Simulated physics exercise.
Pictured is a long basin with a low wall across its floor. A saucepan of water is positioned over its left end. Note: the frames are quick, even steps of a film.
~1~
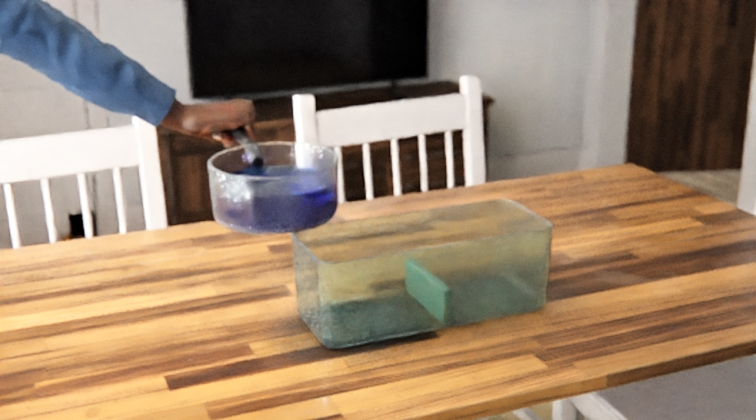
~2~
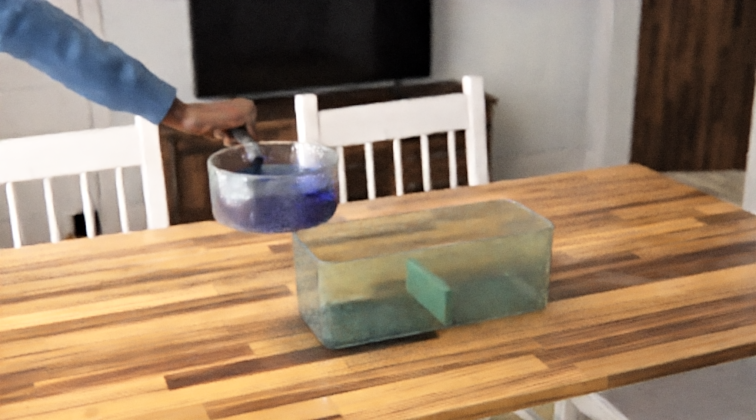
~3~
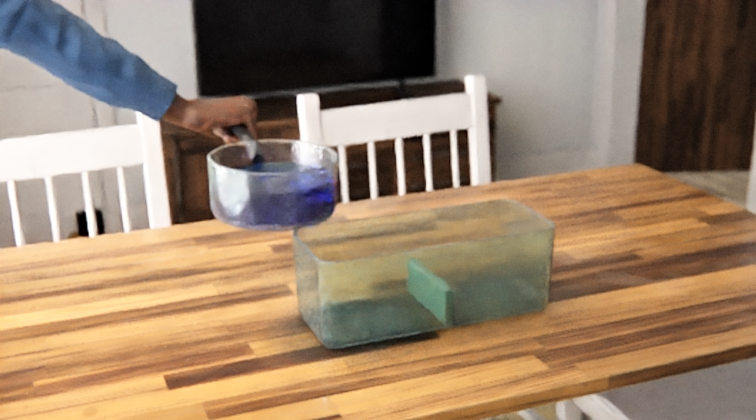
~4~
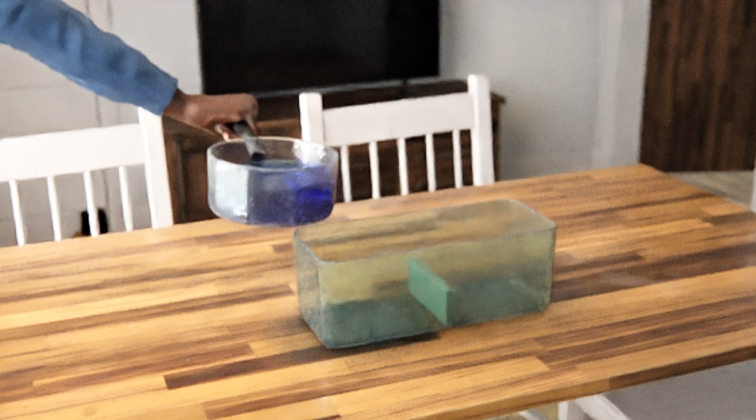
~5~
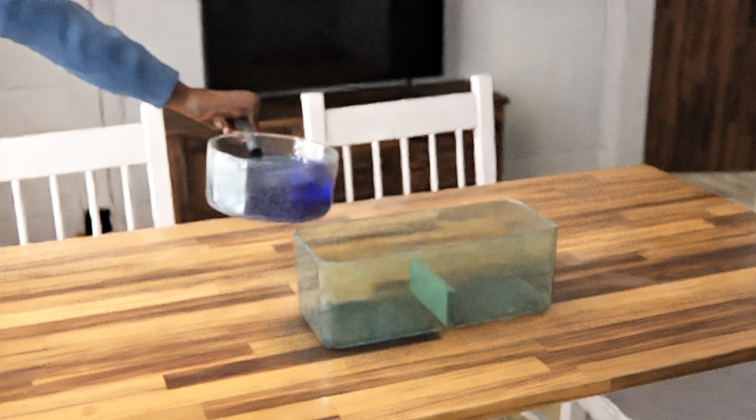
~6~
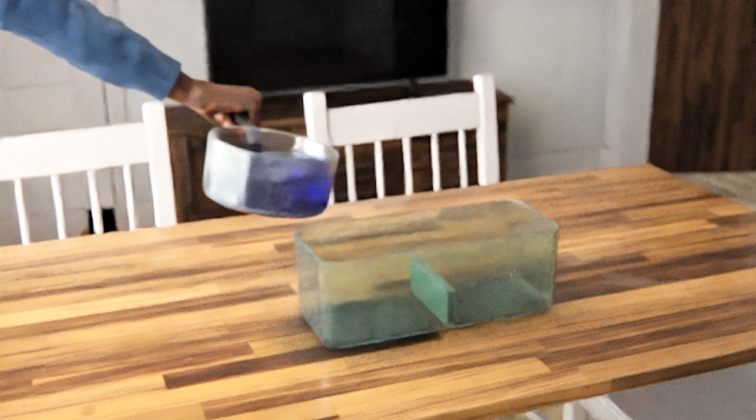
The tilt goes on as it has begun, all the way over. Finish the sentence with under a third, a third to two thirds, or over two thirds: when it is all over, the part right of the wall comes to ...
When it is all over, the part right of the wall comes to under a third.
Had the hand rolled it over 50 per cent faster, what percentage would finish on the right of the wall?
I'd say close to 30 per cent.
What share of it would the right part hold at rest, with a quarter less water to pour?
It works out near 5 percent.
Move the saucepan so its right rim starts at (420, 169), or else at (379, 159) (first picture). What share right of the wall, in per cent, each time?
It comes to about 95 %, followed by about 85 %.
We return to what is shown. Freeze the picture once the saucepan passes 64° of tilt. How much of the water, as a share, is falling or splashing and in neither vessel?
It's close to 30 %.
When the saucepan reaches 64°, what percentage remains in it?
Roughly 70 percent.
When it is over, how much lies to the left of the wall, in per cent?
Share: Roughly 85 %.
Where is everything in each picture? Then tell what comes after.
In the first picture, it leans 0°; its right rim is at (333, 154); the water meets the walls at (214, 189) and (330, 174); the long basin's rim runs from (305, 248) to (532, 213); the wall's top is at (427, 274).
In the second picture, it leans 1°; its right rim is at (334, 154); the water meets the walls at (213, 189) and (330, 173).
In the third picture, it leans 2°; its right rim is at (334, 153); the water meets the walls at (213, 187) and (330, 171).
In the fourth picture, it leans 5°; its right rim is at (334, 153); the water meets the walls at (211, 184) and (329, 168).
In the fifth picture, it leans 8°; its right rim is at (334, 153); the water meets the walls at (210, 179) and (328, 165).
In the sixth picture, it leans 13°; its right rim is at (335, 152); the water meets the walls at (207, 172) and (328, 161).
A moment on, the saucepan is tipped part way and 70 per cent is still to pour, 1 is left of the wall and 0 right of it.
Next, the saucepan is tipped on its side and 18 per cent is still to pour, 50 is left of the wall and 9 right of it.
Then the saucepan is tipped on its side and 3 per cent is still to pour, 79 is left of the wall and 11 right of it.
Later the saucepan is tipped on its side and 1 per cent is still to pour, 85 is left of the wall and 13 right of it.
In the end 86 per cent lies left of the wall, 12 right of it and 1 outside.
